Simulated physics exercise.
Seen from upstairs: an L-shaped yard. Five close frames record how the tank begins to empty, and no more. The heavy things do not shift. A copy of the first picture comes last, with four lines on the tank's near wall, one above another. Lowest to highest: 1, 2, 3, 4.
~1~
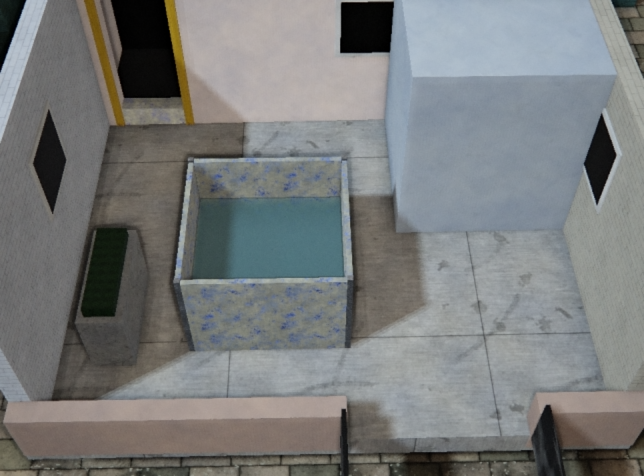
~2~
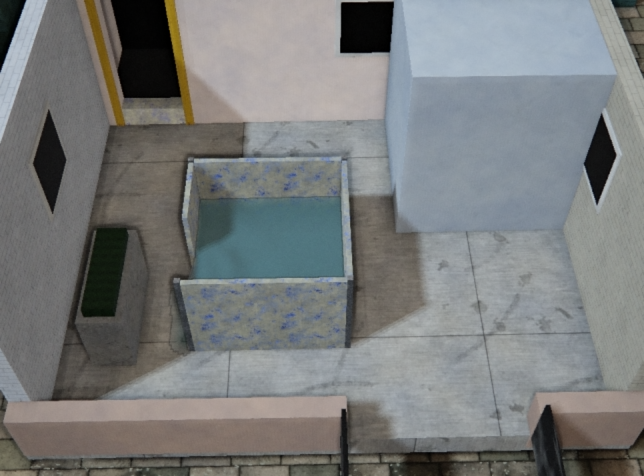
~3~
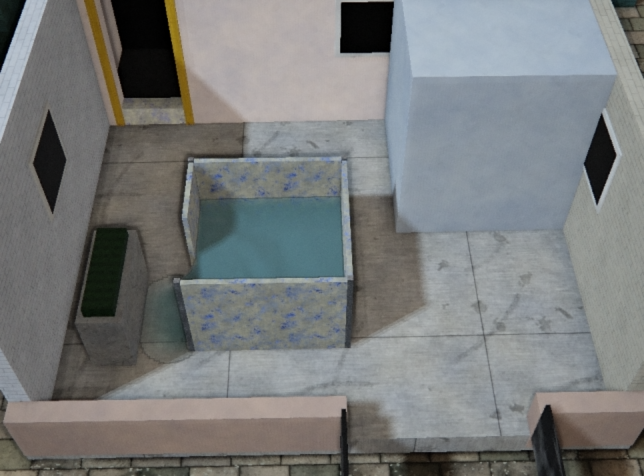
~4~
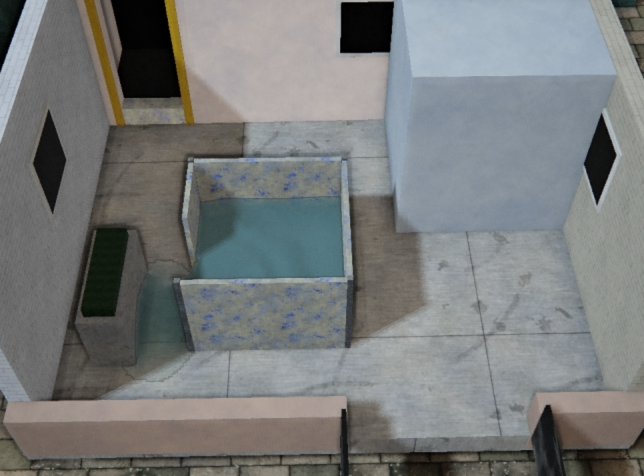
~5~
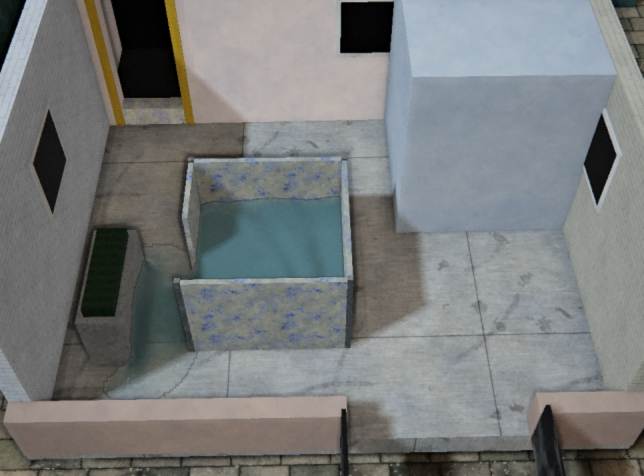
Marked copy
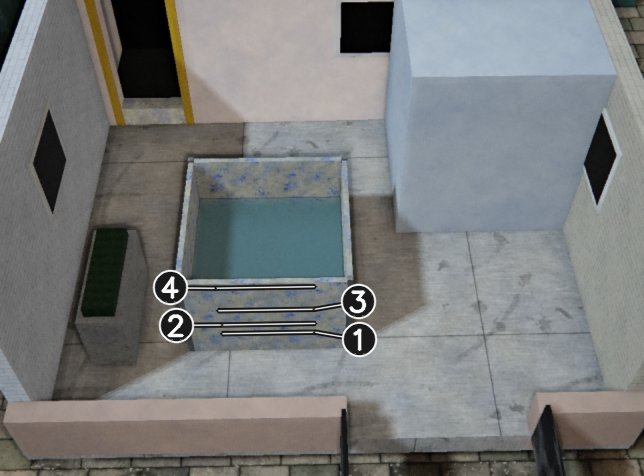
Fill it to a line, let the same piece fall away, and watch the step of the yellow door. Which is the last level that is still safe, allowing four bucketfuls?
Choose 3.
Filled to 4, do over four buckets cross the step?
Yes, that goes wrong.
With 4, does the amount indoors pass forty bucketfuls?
No, it does not.
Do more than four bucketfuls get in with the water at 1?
No.
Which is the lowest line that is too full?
It is 4.
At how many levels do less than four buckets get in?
Three of the four.
In white, 1 at (268, 332); 2 at (268, 324); 3 at (266, 310); 4 at (264, 287); from the bottom up 1, 2, 3, 4.
With 1, nothing gets over.
With 2, nothing gets over.
With 3, a splash gets over, under a bucket.
With 4, about 12 bucketfuls get in.
